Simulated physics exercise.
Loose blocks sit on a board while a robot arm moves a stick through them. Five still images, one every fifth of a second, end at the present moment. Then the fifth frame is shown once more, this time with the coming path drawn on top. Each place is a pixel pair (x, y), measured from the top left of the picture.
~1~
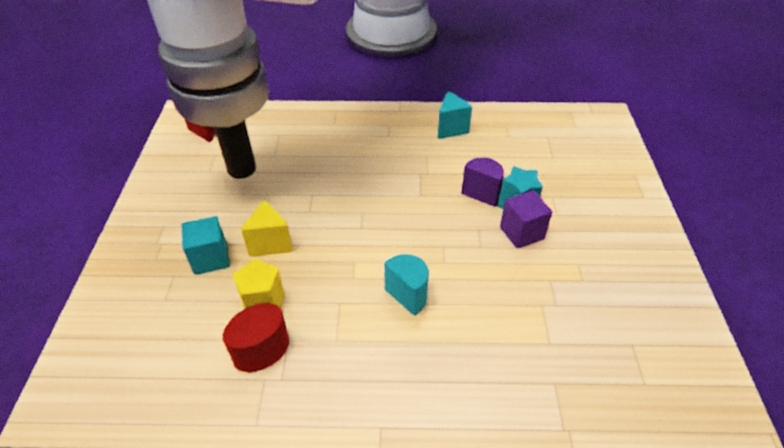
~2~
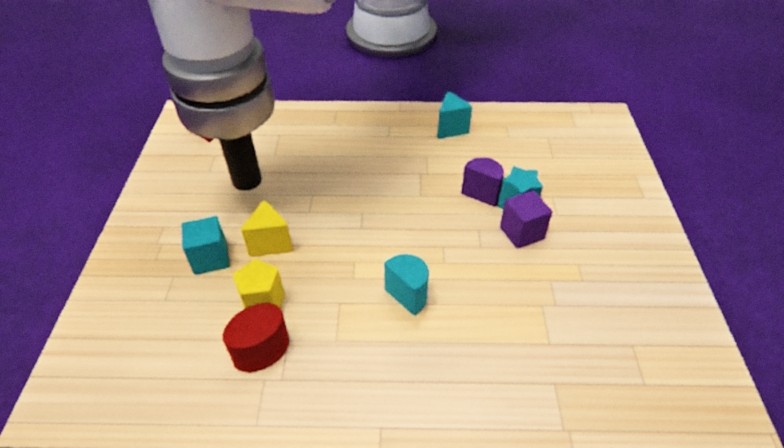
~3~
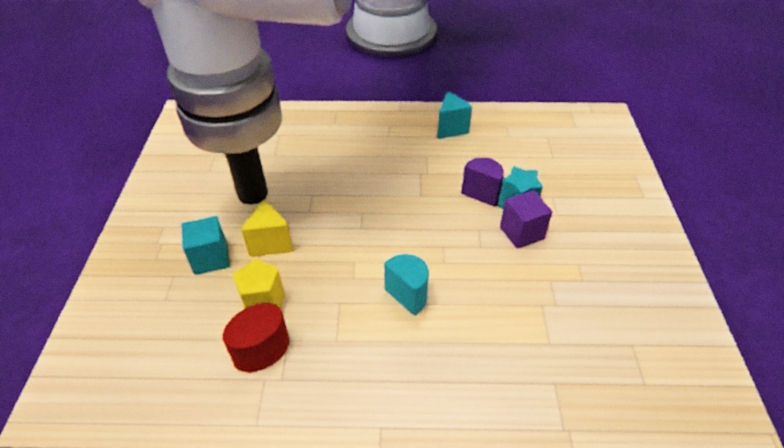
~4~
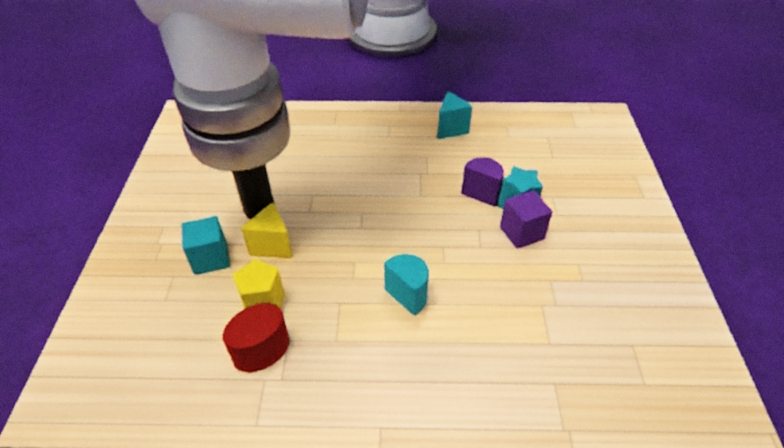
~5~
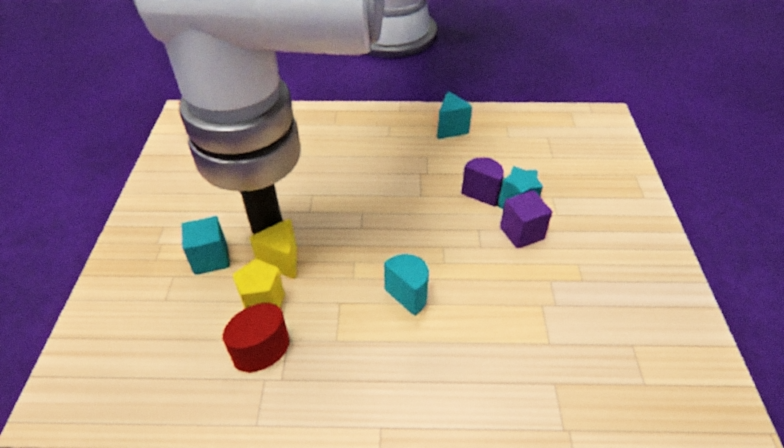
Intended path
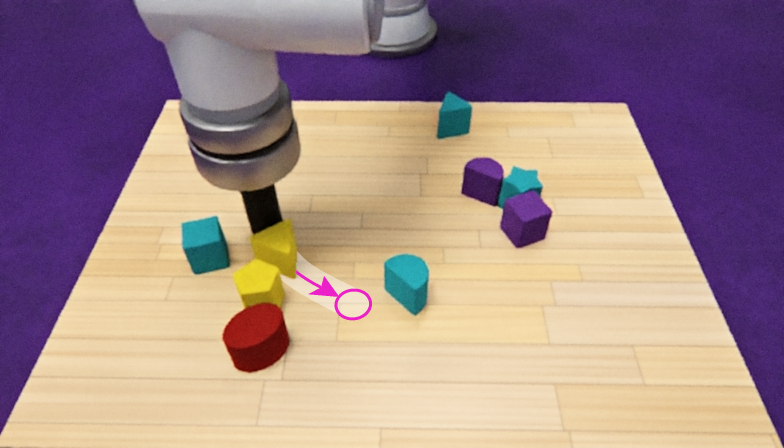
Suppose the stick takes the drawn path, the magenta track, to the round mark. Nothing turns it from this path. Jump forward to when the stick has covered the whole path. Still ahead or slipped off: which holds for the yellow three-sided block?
Beside or behind, I predict.
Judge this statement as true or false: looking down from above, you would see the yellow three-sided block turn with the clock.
That claim is true.
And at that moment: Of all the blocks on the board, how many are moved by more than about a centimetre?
It should be one.
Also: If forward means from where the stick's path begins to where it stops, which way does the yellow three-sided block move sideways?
The right-hand side.
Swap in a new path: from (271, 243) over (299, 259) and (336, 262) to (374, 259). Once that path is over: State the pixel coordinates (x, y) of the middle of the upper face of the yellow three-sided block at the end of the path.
At pixel (299, 260).
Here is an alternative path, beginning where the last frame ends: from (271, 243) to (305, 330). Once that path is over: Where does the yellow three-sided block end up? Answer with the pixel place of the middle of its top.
The middle of the upper face of the yellow three-sided block will lie at about (316, 330) in the picture.
Drawn move, from (271, 243) by way of (304, 277) to (353, 304).
The first path, step by step. One third of the way, stick (287, 252); yellow three-sided block (293, 263), turned 15° clockwise.
Two thirds of the way, stick (318, 272); yellow three-sided block (310, 287), turned 45° clockwise.
At the end, stick (352, 290); yellow five-sided block still; yellow three-sided block (314, 294), turned 65° clockwise.
